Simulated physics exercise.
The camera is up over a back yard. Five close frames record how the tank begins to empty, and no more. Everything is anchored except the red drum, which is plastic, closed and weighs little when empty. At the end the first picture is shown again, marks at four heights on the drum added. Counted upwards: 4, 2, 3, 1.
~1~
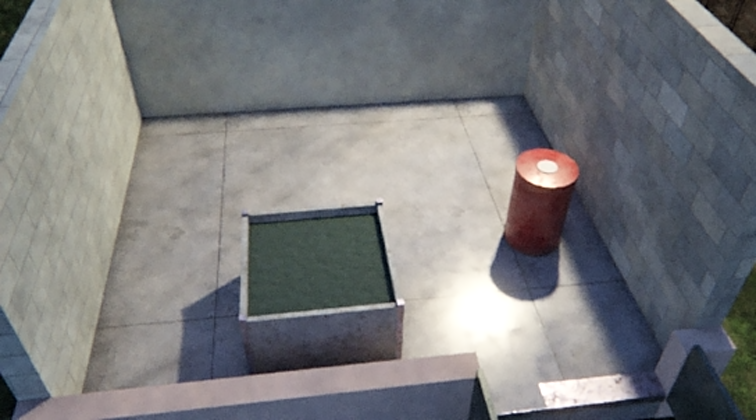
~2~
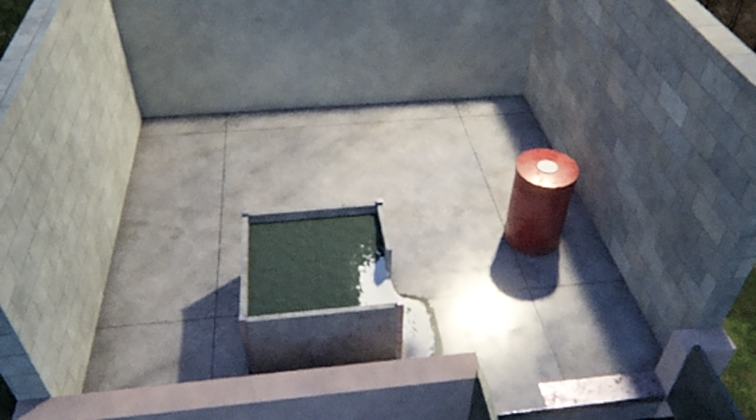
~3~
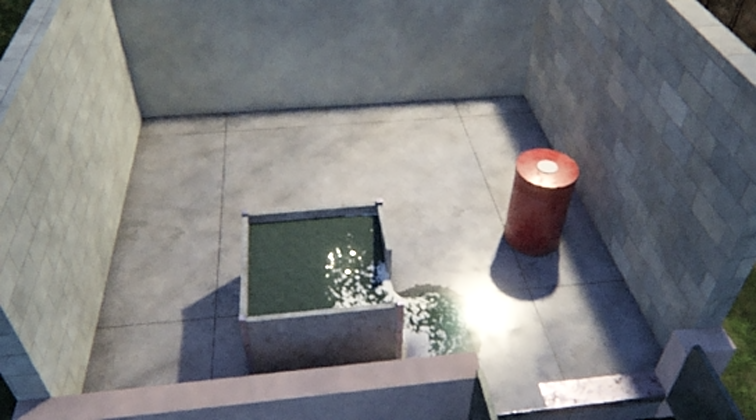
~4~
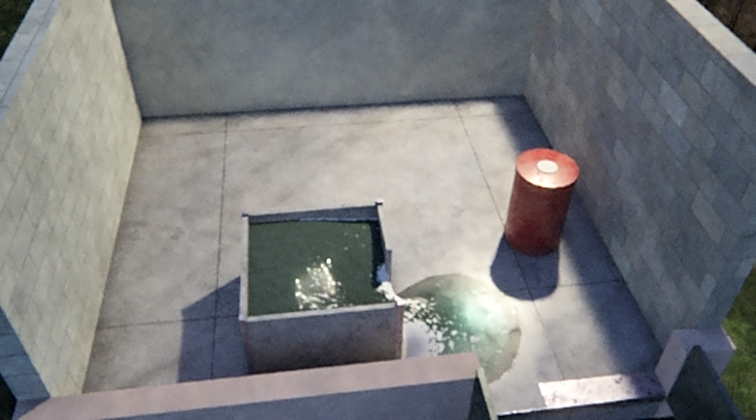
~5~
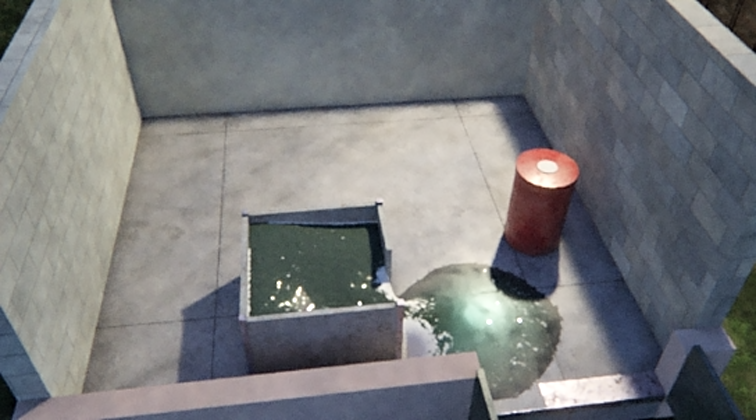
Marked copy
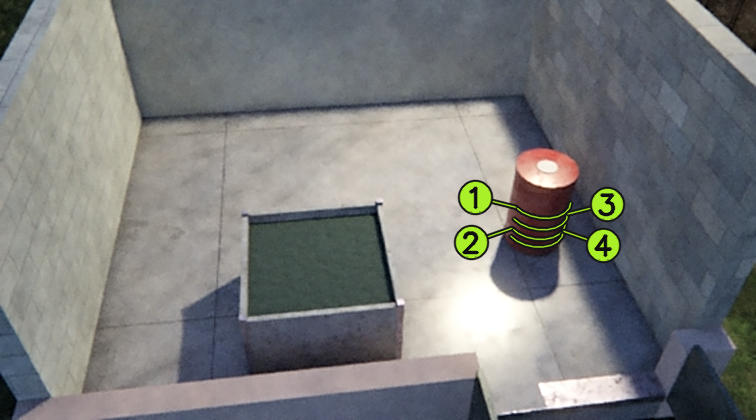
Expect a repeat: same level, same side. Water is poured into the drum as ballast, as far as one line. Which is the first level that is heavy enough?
Use mark 4.
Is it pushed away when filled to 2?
No.
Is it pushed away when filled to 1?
No, not at all.
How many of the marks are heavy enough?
All four.
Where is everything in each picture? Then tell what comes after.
The first frame shows lid of the red drum at (546, 168); tank full, its middle at (318, 263); open gate at (575, 345).
In the second frame, 1 % of the ground under water, its edge towards the drum at (412, 300).
In the third frame, 3 % of the ground under water, its edge towards the drum at (444, 293).
In the fourth frame, 5 % of the ground under water, its edge towards the drum at (475, 285).
The fifth frame shows lid of the red drum at (546, 168); 8 % of the ground under water, its edge towards the drum at (514, 282).
In lime, 1 at (549, 218); 2 at (544, 239); 3 at (547, 229); 4 at (543, 247); from the bottom up 4, 2, 3, 1.
With 1, it does not move.
With 2, it does not move.
With 3, it does not move.
With 4, it does not move.
